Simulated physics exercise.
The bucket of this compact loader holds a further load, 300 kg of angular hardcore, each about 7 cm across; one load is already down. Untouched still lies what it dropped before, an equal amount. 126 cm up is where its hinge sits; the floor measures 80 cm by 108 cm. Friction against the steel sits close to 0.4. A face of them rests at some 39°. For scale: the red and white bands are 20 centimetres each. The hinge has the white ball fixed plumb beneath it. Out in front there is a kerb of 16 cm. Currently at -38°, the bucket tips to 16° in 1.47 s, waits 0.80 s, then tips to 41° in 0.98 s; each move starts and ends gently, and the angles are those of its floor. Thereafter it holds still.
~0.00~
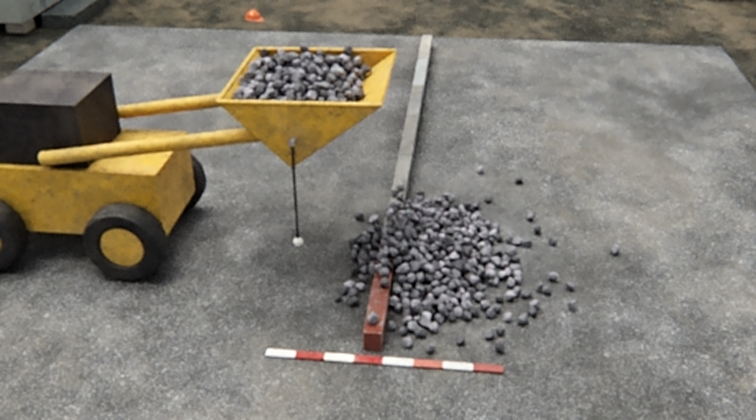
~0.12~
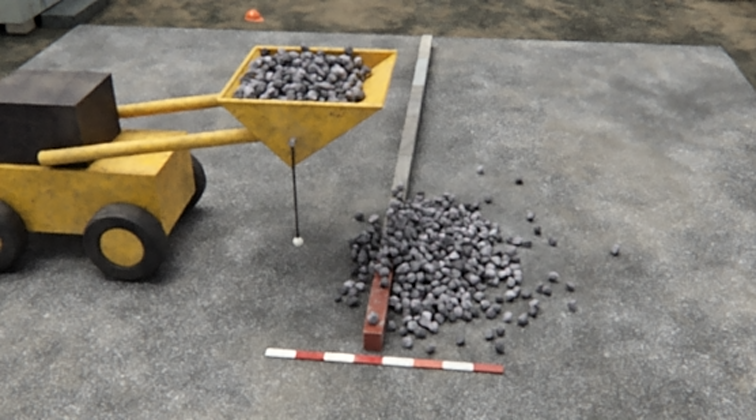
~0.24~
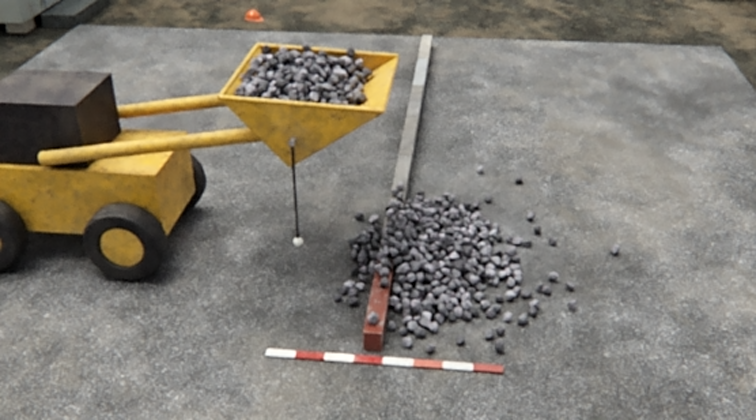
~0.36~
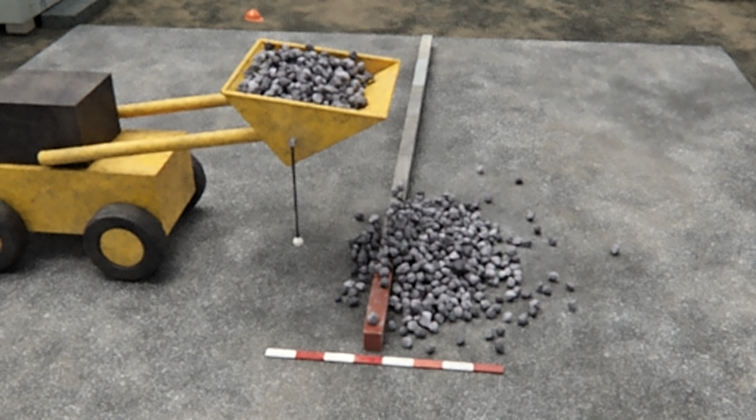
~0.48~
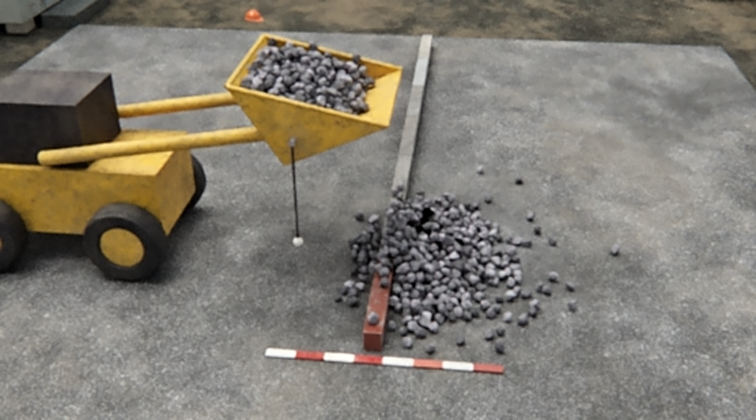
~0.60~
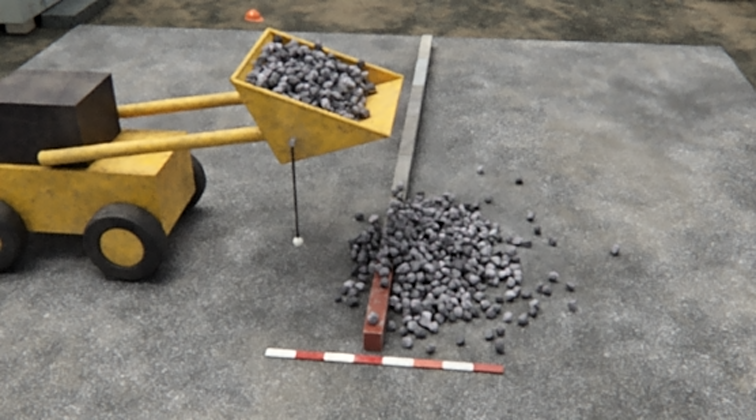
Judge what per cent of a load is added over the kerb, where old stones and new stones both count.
The amount added is about 55 per cent of a load.
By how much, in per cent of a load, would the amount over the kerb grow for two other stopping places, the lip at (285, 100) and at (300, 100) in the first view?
Some 0 percent first and 0 percent second.
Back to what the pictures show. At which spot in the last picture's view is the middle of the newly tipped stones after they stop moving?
In the last view, somewhere near (403, 238).
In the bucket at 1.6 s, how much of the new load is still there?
Still inside: Some 95 %.
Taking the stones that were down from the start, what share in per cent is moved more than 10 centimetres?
0 %.
After 1.1 s the floor is at 7°; in per cent of one load, 100 in the bucket, 12 on this side of the kerb, 88 over the kerb; the foremost stones are at (561, 270).
After 1.6 s the floor is at 16°; in per cent of one load, 96 in the bucket, 13 on this side of the kerb, 90 over the kerb; the foremost stones are at (561, 270).
After 3.7 s the floor is at 41°; in per cent of one load, 0 in the bucket, 59 on this side of the kerb, 141 over the kerb; the foremost stones are at (561, 270).
After 6.2 s the floor is at 41°; in per cent of one load, 0 in the bucket, 57 on this side of the kerb, 143 over the kerb; the foremost stones are at (561, 270). Net gain over the kerb, 55.
